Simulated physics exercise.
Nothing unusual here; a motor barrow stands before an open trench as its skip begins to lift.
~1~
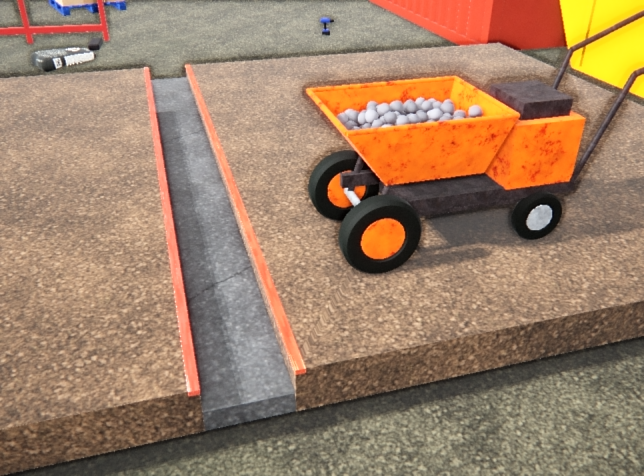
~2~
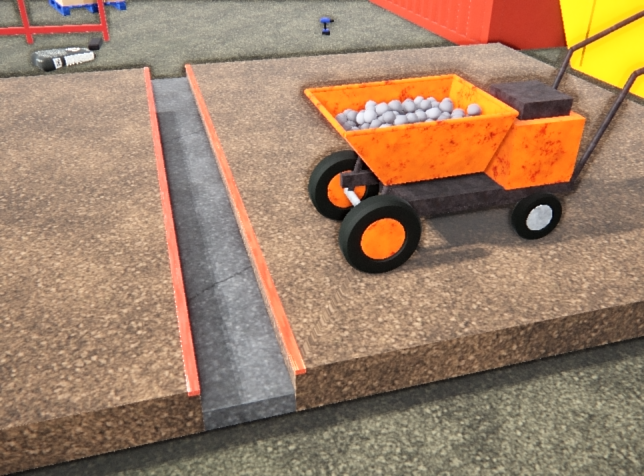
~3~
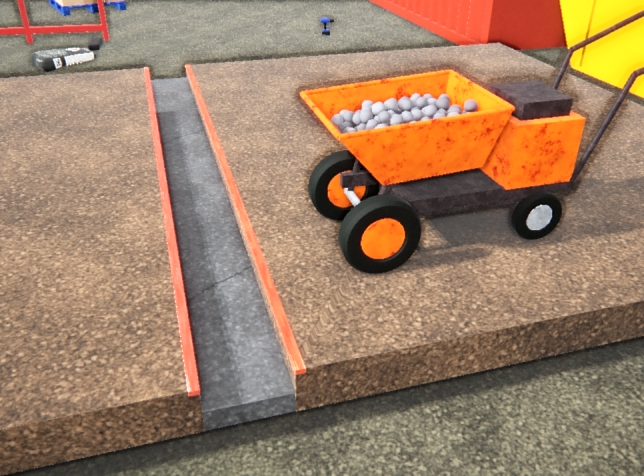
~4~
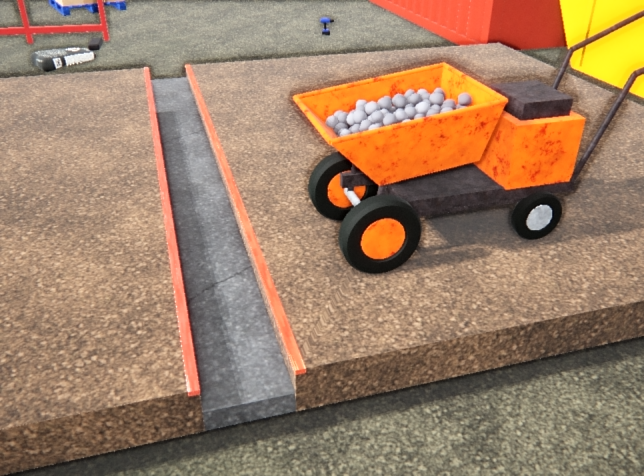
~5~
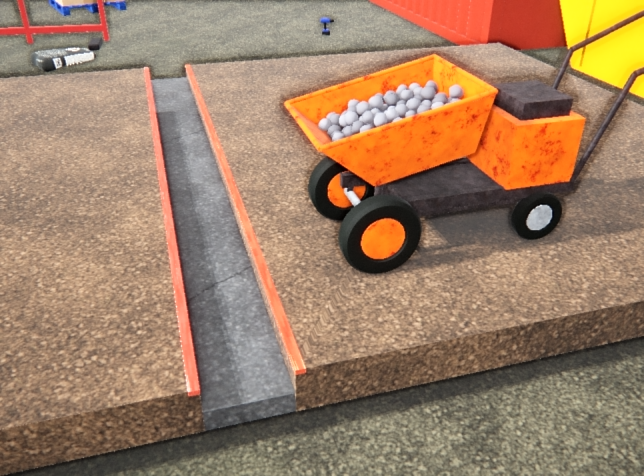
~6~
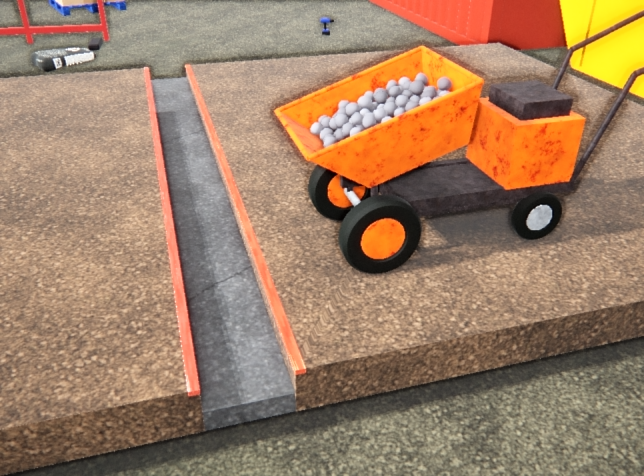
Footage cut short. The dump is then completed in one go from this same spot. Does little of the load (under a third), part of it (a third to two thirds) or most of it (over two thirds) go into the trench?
Most of it goes into the trench.
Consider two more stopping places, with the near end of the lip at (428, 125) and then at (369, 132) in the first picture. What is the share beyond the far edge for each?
First position: Some 0 percent; second position: Some 0 percent.
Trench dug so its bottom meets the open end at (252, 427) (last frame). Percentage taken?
It comes out near 100 percent.
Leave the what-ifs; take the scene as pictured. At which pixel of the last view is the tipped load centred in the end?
Around (218, 275), give or take.
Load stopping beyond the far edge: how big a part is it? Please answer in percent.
Estimate: Some 0 percent.
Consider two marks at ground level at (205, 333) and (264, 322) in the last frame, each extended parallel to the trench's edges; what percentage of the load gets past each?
I'd say about 20 and about 70 in a hundred.
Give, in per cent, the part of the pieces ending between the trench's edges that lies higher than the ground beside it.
Something like 20 in a hundred.
Just after the last frame, skip tipped steeply; every one in the skip.
A moment on, skip tipped right over; roughly two thirds in the skip; roughly a third in or heaped over the trench; just a few falling.
Further on, skip tipped right over; roughly a quarter in the skip; the larger part in or heaped over the trench; just a few beyond it.
When it is over, skip tipped right over; roughly a quarter in the skip; the larger part in or heaped over the trench; just a few beyond it.
